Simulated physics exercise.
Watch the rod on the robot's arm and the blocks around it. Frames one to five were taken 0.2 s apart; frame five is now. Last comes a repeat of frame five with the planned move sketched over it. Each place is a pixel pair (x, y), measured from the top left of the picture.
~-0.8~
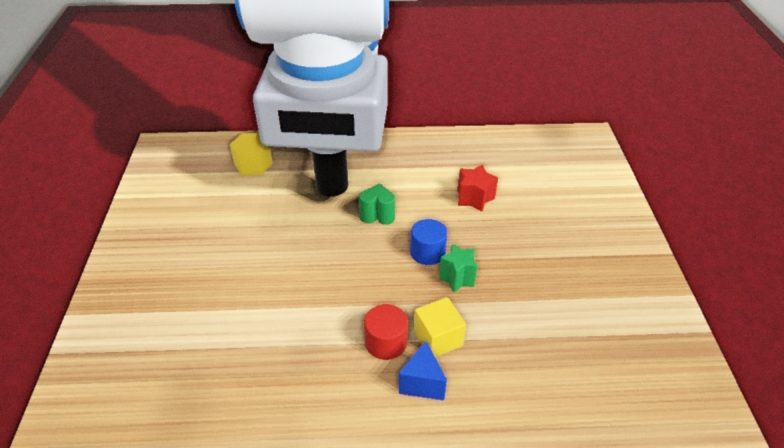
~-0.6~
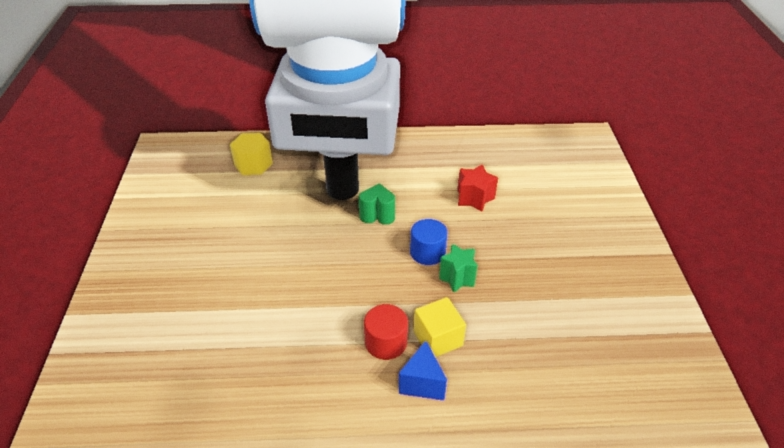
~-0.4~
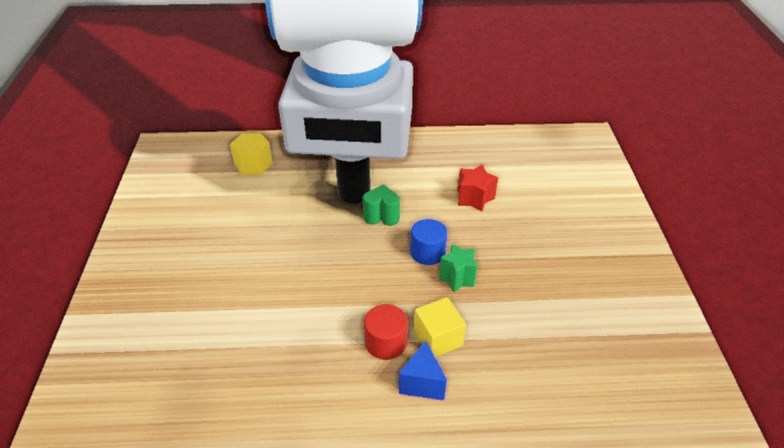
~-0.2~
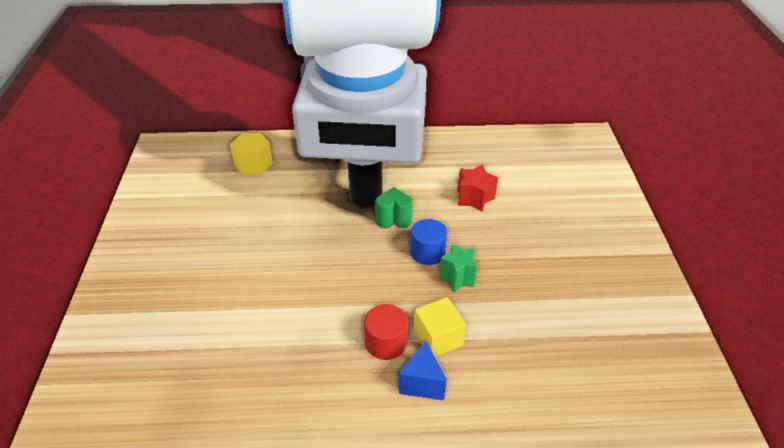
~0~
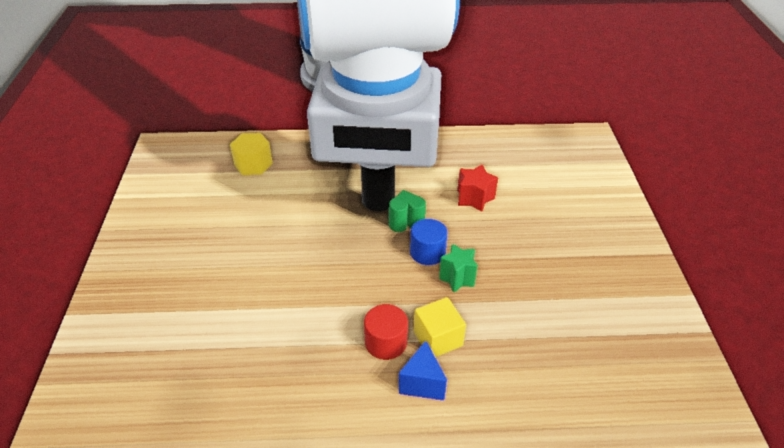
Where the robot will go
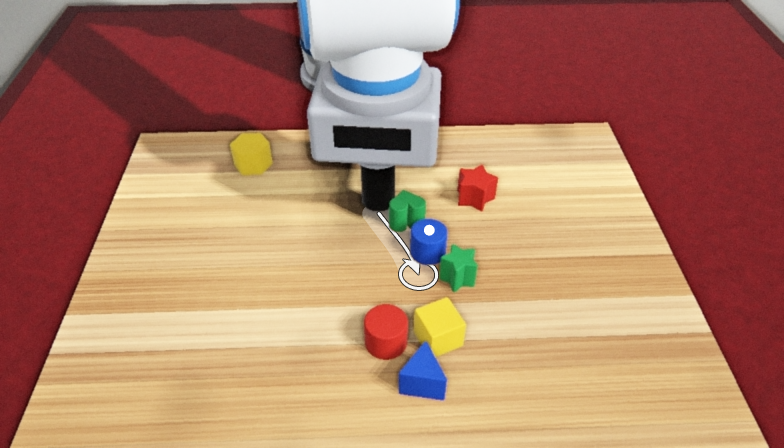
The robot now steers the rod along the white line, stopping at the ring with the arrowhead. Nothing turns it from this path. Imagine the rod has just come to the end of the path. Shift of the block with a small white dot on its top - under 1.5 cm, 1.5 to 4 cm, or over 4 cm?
Distance: Between 1.5 and 4 cm.
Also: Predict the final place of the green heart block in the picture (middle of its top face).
I think it will end close to (429, 208).
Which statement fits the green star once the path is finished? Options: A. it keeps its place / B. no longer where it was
Option B.
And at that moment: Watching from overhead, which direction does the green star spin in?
It twists with the clock when seen from above.
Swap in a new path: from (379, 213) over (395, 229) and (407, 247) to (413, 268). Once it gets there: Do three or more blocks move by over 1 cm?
It seems so.
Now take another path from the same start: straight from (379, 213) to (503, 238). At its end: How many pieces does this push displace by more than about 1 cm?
It should be one, as far as I can tell.
Drawn move, from (379, 213) over (401, 241) to (419, 274); the dot is on the blue circle.
On the path given first. Halfway along, rod (401, 229); green heart block (429, 208), turned 50° anticlockwise; blue circle (436, 234).
At the end, rod (419, 262); green heart block (429, 208), turned 55° anticlockwise; blue circle (455, 244); yellow four-sided block still; green star (476, 265), turned 20° clockwise.
